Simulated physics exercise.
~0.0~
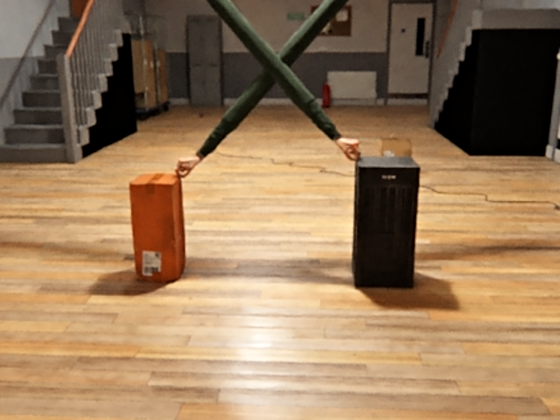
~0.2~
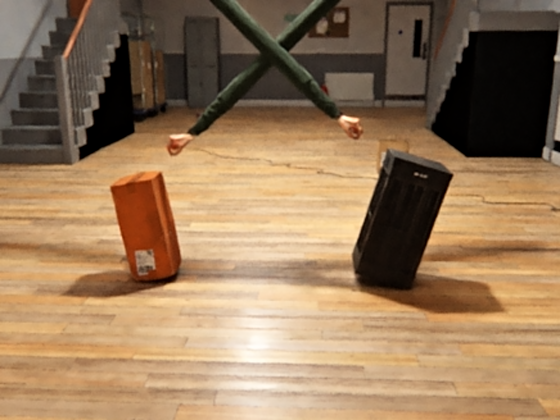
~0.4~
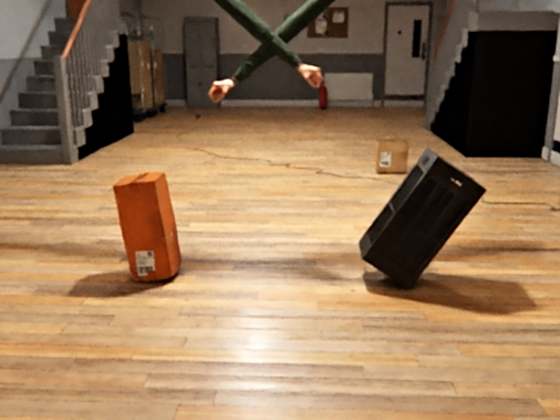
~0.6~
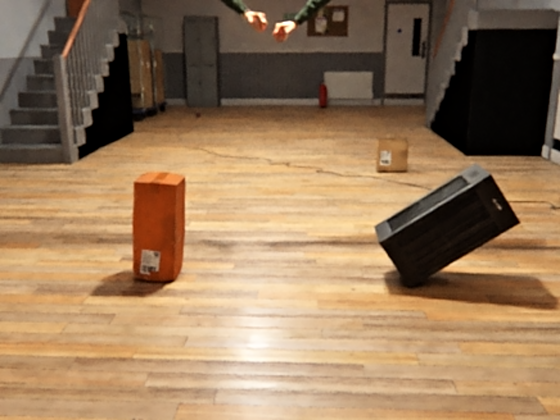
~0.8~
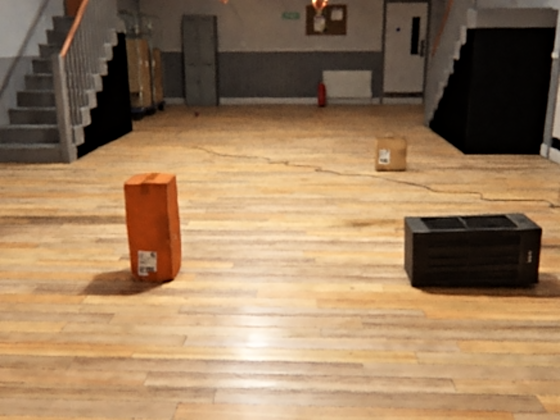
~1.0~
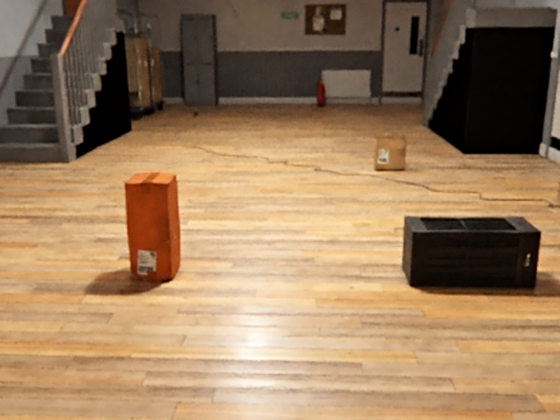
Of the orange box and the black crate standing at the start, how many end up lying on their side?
One of them ends up on its side, the black crate, which tips over to the right.
